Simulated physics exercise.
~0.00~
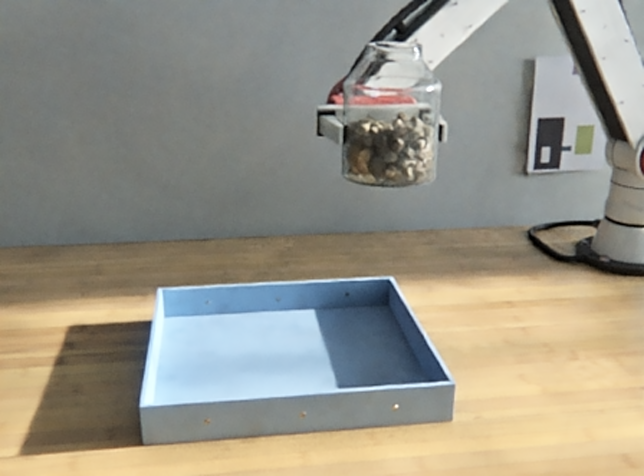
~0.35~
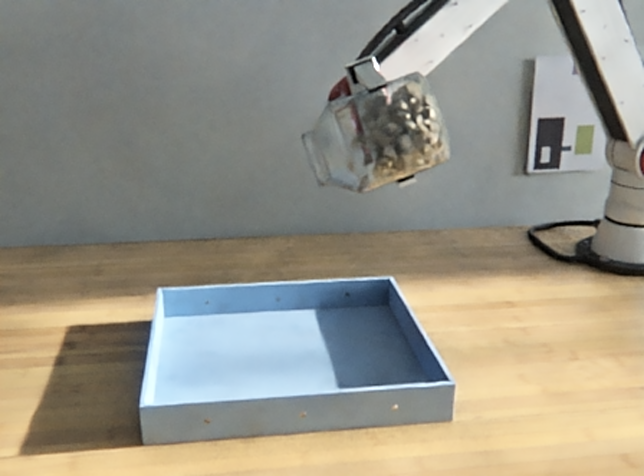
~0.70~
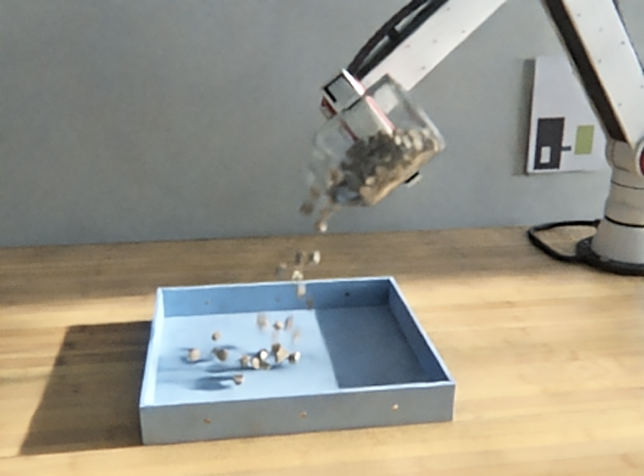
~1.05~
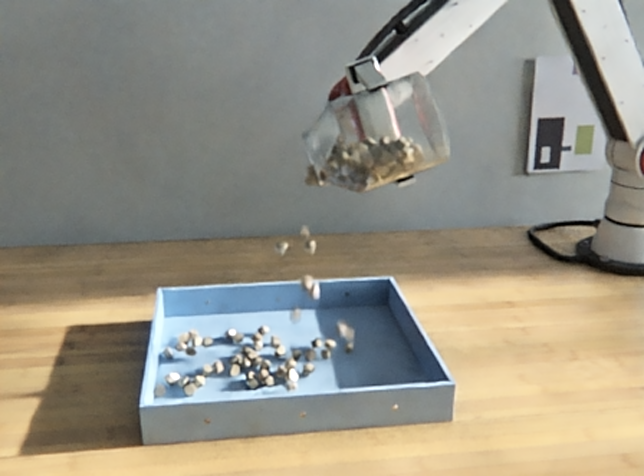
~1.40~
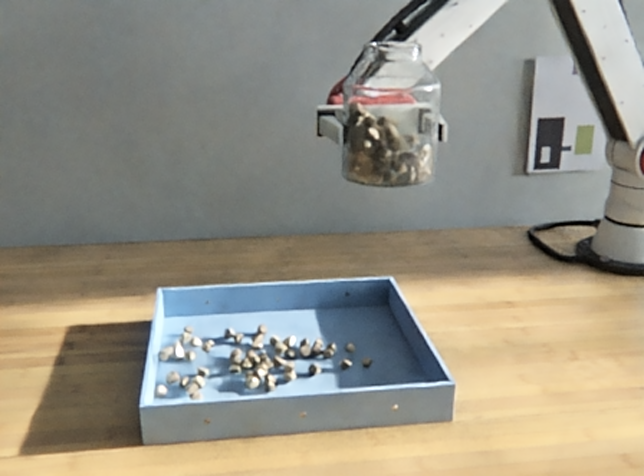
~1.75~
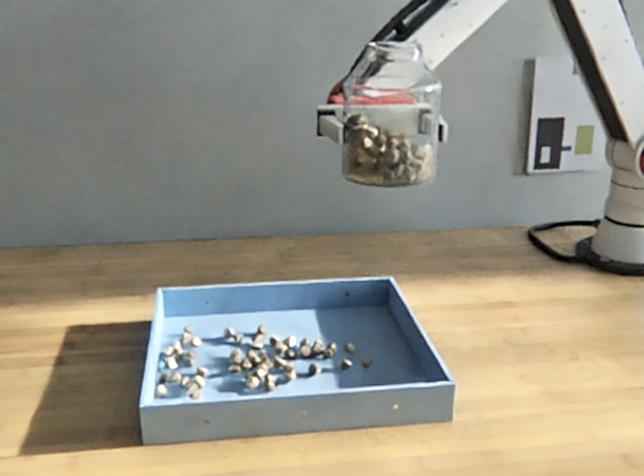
The clip shows a robot arm holding a clear jar of small pebbles above a shallow blue tray on a wooden table. The arm tips the jar to the left, spilling pebbles into the tray, then turns it upright with many still inside and the rest scattered across the tray.
